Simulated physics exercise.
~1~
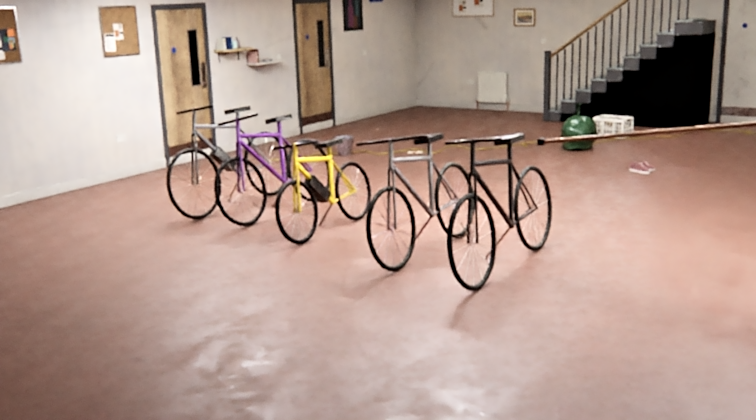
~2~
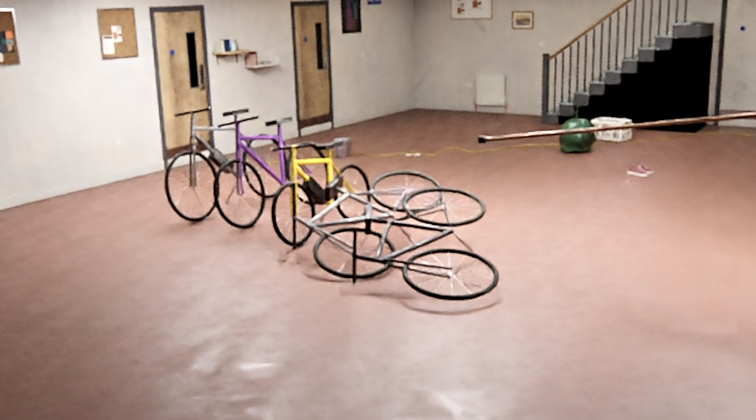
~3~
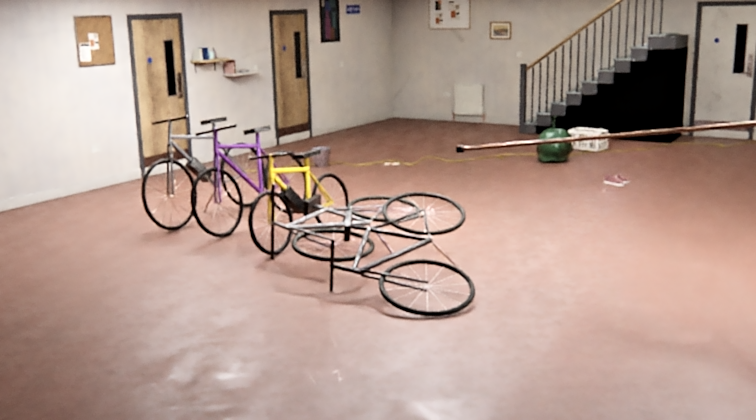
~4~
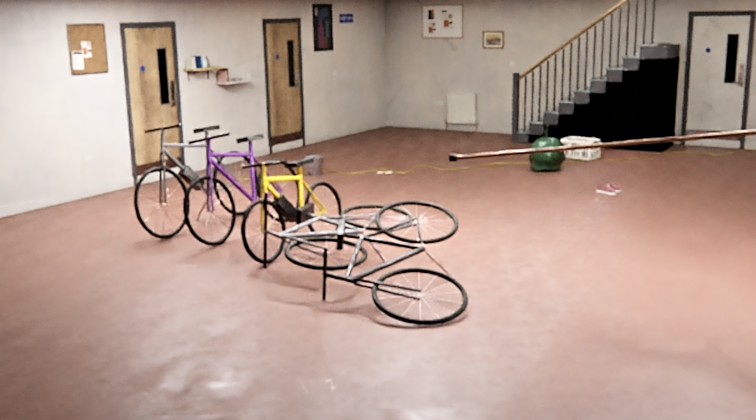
Two of five parked bicycles topple beside a long pole, while the other three stay standing.
